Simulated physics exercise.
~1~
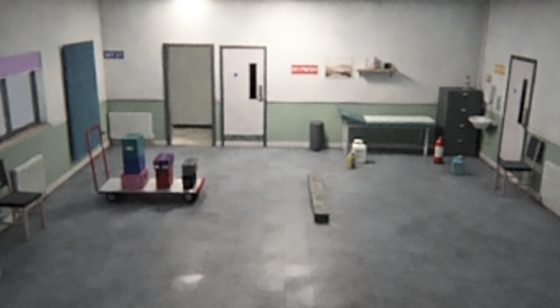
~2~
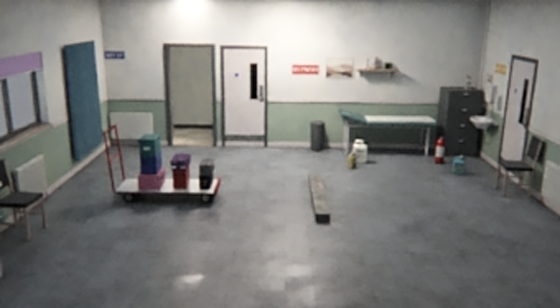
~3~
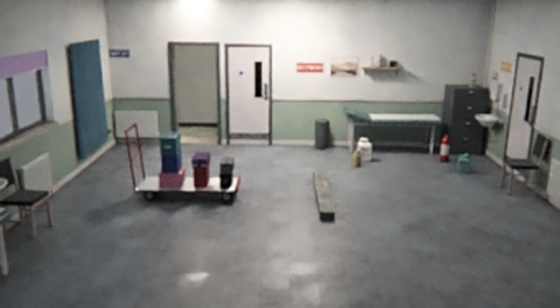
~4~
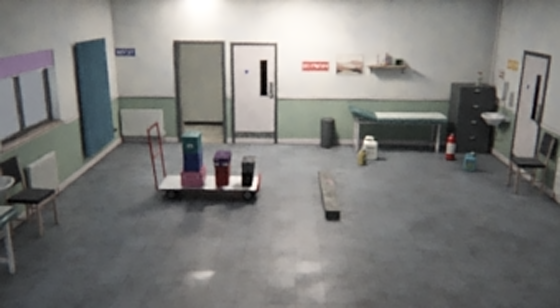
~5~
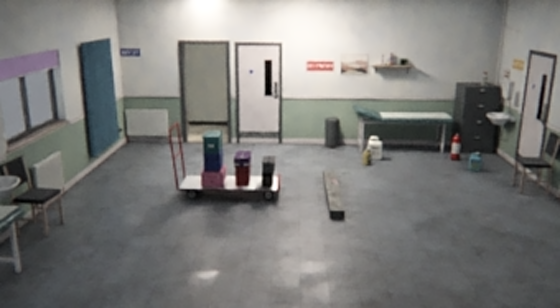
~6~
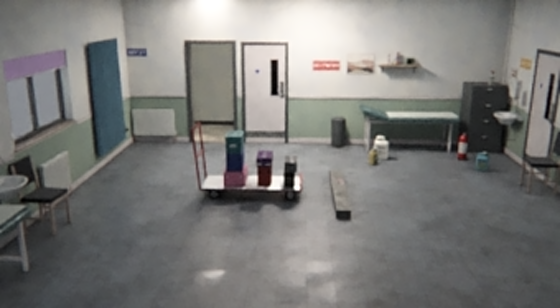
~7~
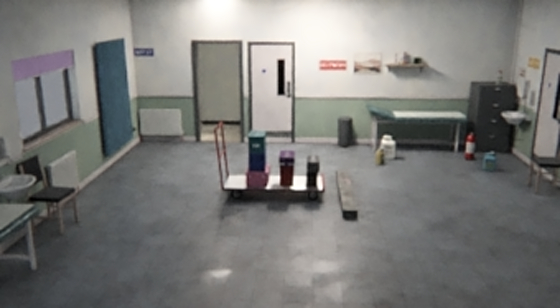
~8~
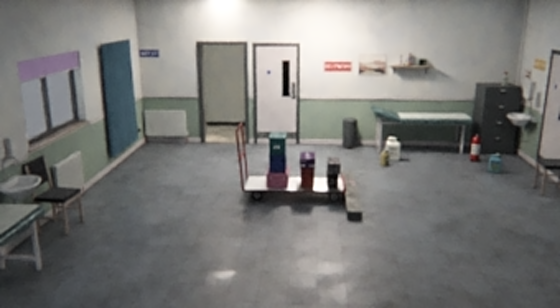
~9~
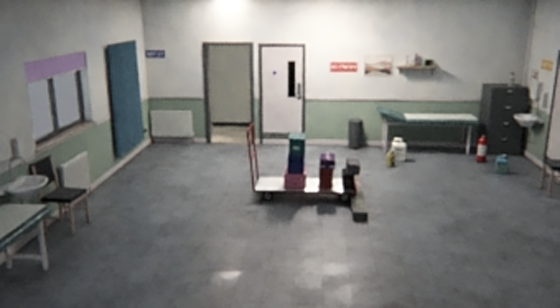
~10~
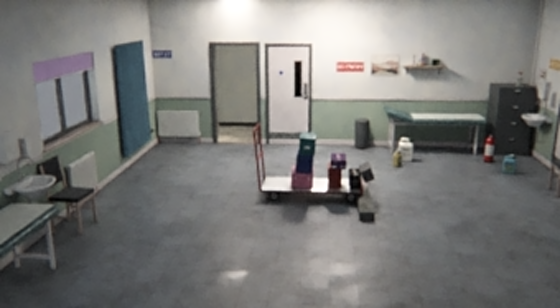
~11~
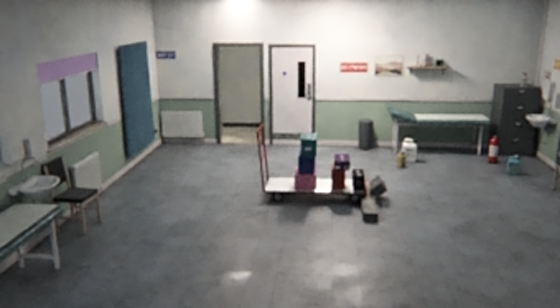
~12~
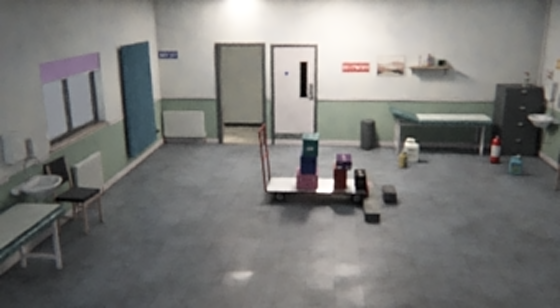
Loaded trolley rolling right across a clinic-like room, stopping at a low kerb, its front grey carton tumbling onto the floor.
